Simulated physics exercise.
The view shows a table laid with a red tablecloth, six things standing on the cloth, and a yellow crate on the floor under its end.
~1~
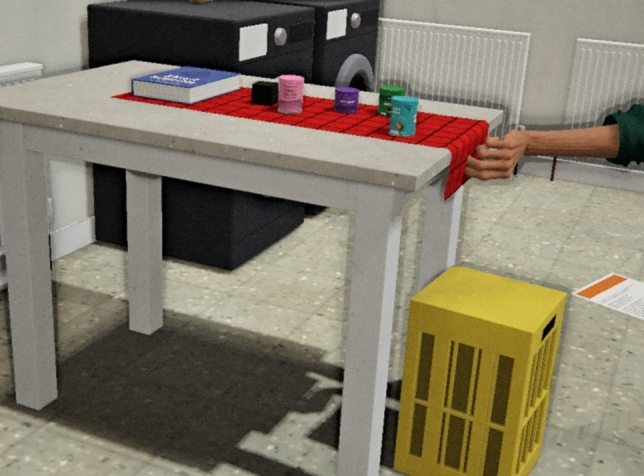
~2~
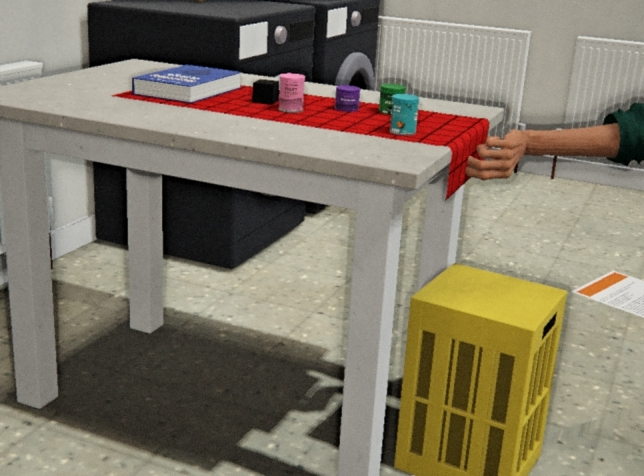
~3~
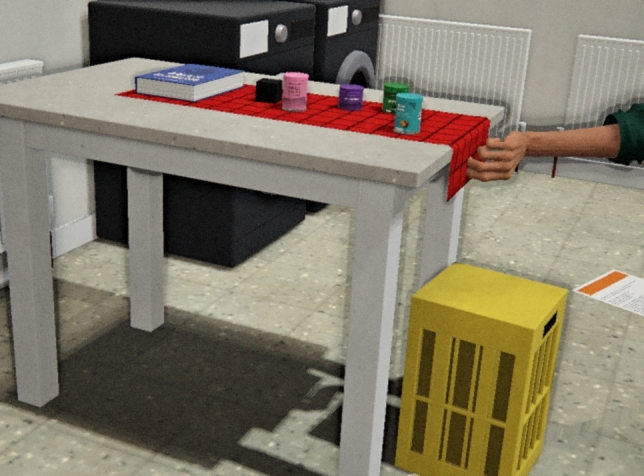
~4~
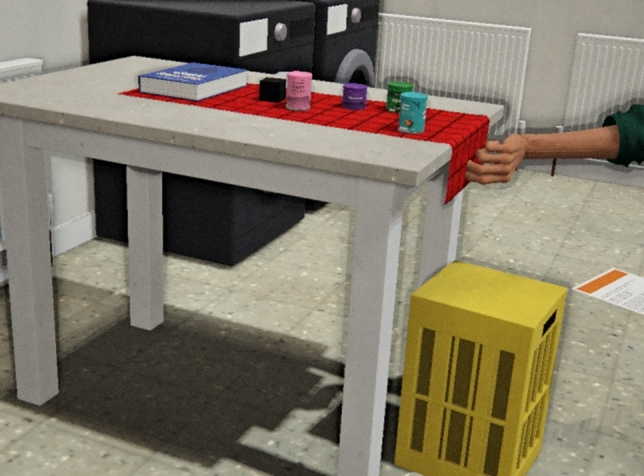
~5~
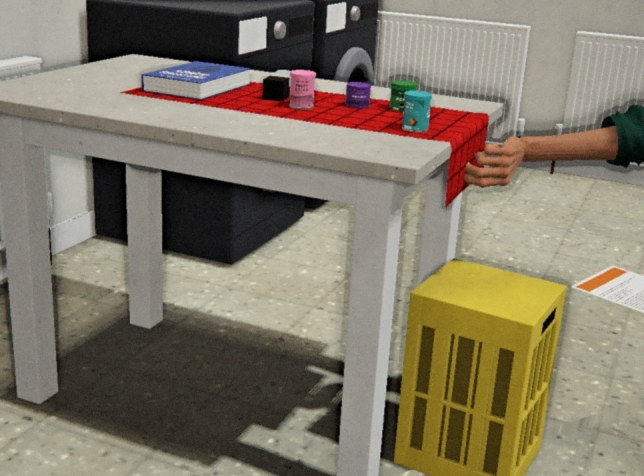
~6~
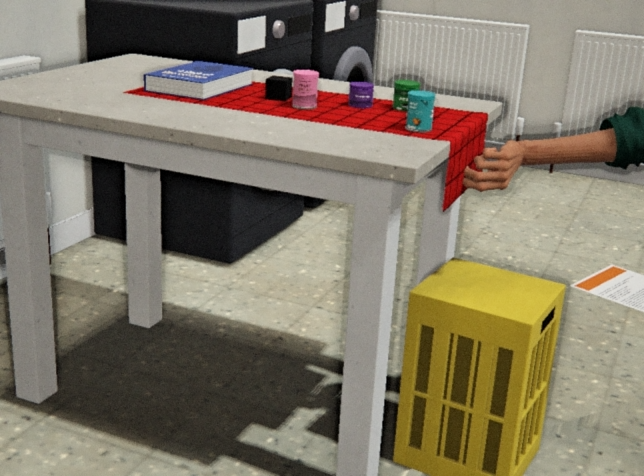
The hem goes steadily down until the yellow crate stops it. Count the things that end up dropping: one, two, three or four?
I expect the number going over to be two.
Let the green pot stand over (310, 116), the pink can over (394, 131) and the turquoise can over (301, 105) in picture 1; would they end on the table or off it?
Result - green pot still up, pink can down, turquoise can still up.
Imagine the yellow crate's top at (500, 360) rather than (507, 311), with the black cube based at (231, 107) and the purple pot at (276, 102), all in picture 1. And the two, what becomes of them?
Result: Black cube still there, purple pot still there.
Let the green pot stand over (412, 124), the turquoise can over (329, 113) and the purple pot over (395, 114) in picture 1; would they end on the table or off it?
The green pot topples down; the turquoise can stays put; and the purple pot topples down.
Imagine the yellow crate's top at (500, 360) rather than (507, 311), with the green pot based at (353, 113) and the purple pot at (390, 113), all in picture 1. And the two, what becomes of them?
The green pot ends up off the top and the purple pot ends up off the top.
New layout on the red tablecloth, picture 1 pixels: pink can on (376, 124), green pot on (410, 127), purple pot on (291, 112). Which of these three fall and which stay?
The pink can is off the top, the green pot is off the top, the purple pot is still on top.
Soon after, hem near (460, 240); turquoise can gone.
After that, hem on the crate; turquoise can and green pot gone.
In the end, hem on the crate; turquoise can and green pot gone. The answer is two.
